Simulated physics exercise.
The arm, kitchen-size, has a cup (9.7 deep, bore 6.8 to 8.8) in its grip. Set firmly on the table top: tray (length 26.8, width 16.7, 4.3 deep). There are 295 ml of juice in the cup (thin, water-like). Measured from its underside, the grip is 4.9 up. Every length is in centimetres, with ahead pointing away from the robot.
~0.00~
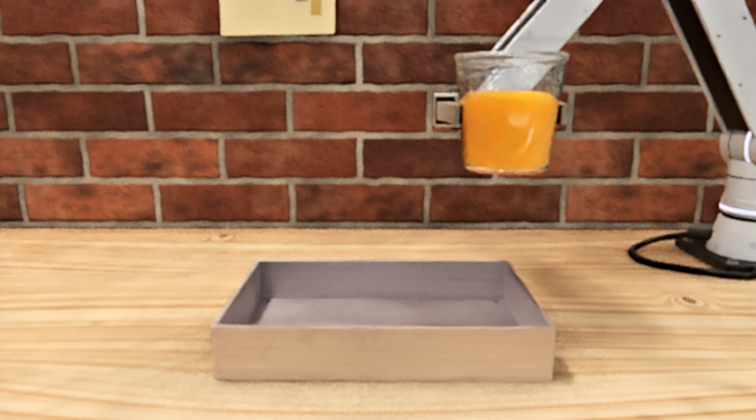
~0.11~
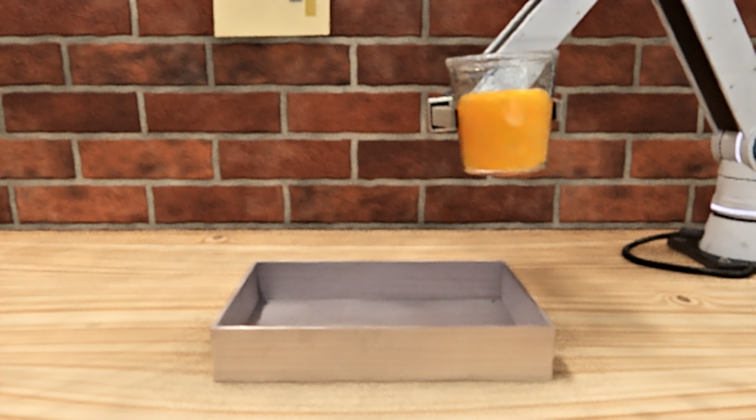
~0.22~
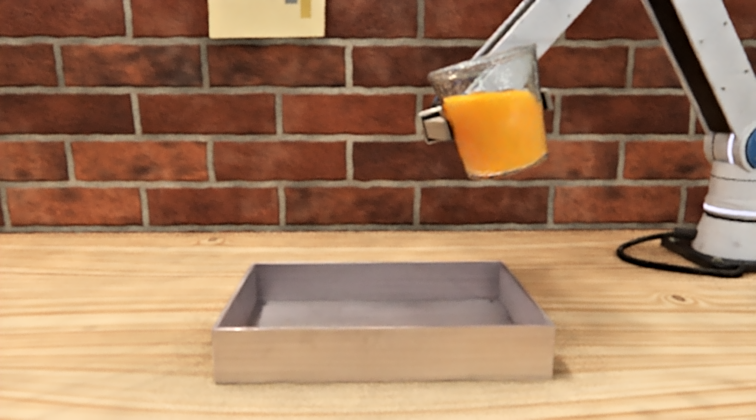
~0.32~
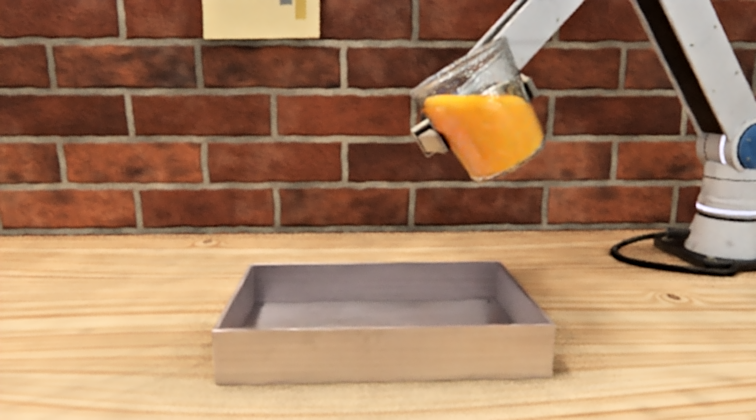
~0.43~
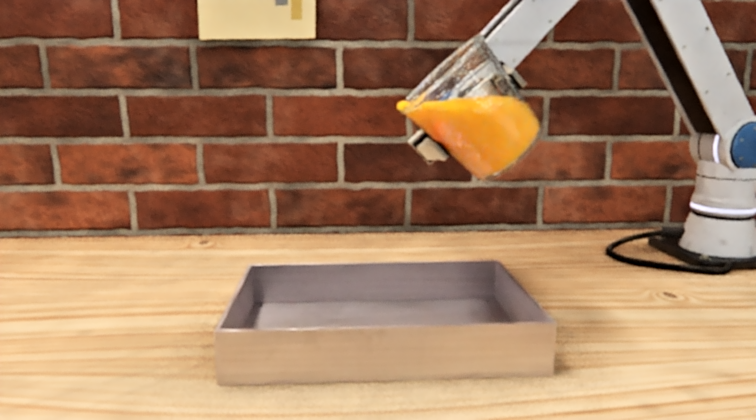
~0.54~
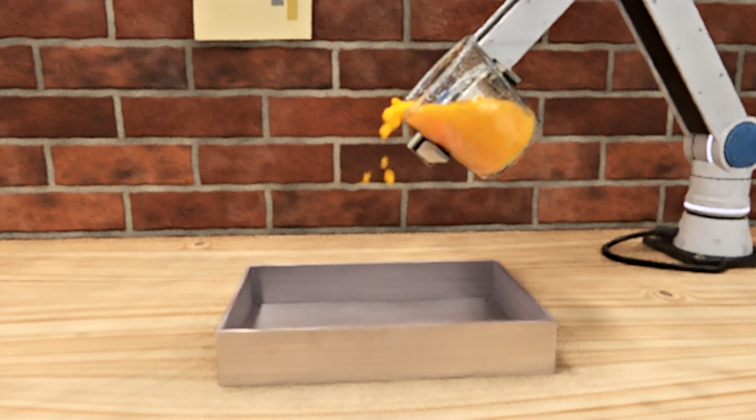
The clip opens with a robot arm holding a clear cup of orange juice upright, up and to the right of an empty shallow tray on a wooden table. The arm drifts slightly left and tilts the cup steeply leftward; juice reaches the rim, and a few drops spill into the air.
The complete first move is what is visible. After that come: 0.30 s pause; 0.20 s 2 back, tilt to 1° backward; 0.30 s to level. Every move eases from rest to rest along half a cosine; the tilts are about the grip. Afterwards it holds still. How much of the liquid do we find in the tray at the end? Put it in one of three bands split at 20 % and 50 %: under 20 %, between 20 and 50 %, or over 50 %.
Band: Under 20 %.
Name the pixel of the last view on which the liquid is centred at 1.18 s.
(478, 151), about.
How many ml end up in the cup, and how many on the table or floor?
In order: Approx. 260 ml and 0 ml.
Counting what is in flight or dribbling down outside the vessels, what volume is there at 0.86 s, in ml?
Roughly 5 ml.
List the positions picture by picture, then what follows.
The cup middle at (508, 114), level; upper third of the juice around (508, 101), from x 465 to 555, top at y 90; 295 ml in the cup, in the first frame.
The cup middle at (503, 115), tilted 5° forward; upper third of the juice around (505, 101), from x 460 to 550, top at y 90, in the second frame.
The cup middle at (495, 115), tilted 17° forward; upper third of the juice around (492, 102), from x 440 to 540, top at y 90, in the third frame.
The cup middle at (484, 116), tilted 31° forward; upper third of the juice around (475, 104), from x 425 to 540, top at y 95, in the fourth frame.
The cup middle at (477, 115), tilted 43° forward; upper third of the juice around (467, 106), from x 400 to 535, top at y 95, in the fifth frame.
The cup middle at (474, 115), tilted 48° forward; upper third of the juice around (464, 108), from x 365 to 535, top at y 95; 290 ml in the cup, 5 ml in the air or running down outside, in the sixth frame.
After 0.86 s, tilted 47° forward, liquid up to 22 above the table; 270 ml in the cup, 20 ml in the tray, 5 ml in the air or running down outside.
After 1.18 s, level, liquid up to 23 above the table; 260 ml in the cup, 30 ml in the tray.
After 1.54 s, level, liquid up to 23 above the table; 260 ml in the cup, 30 ml in the tray.
After 2.34 s, level, liquid up to 23 above the table; 260 ml in the cup, 30 ml in the tray.
In the end, 260 ml in the cup, 30 ml in the tray. That is 10 % in the tray.
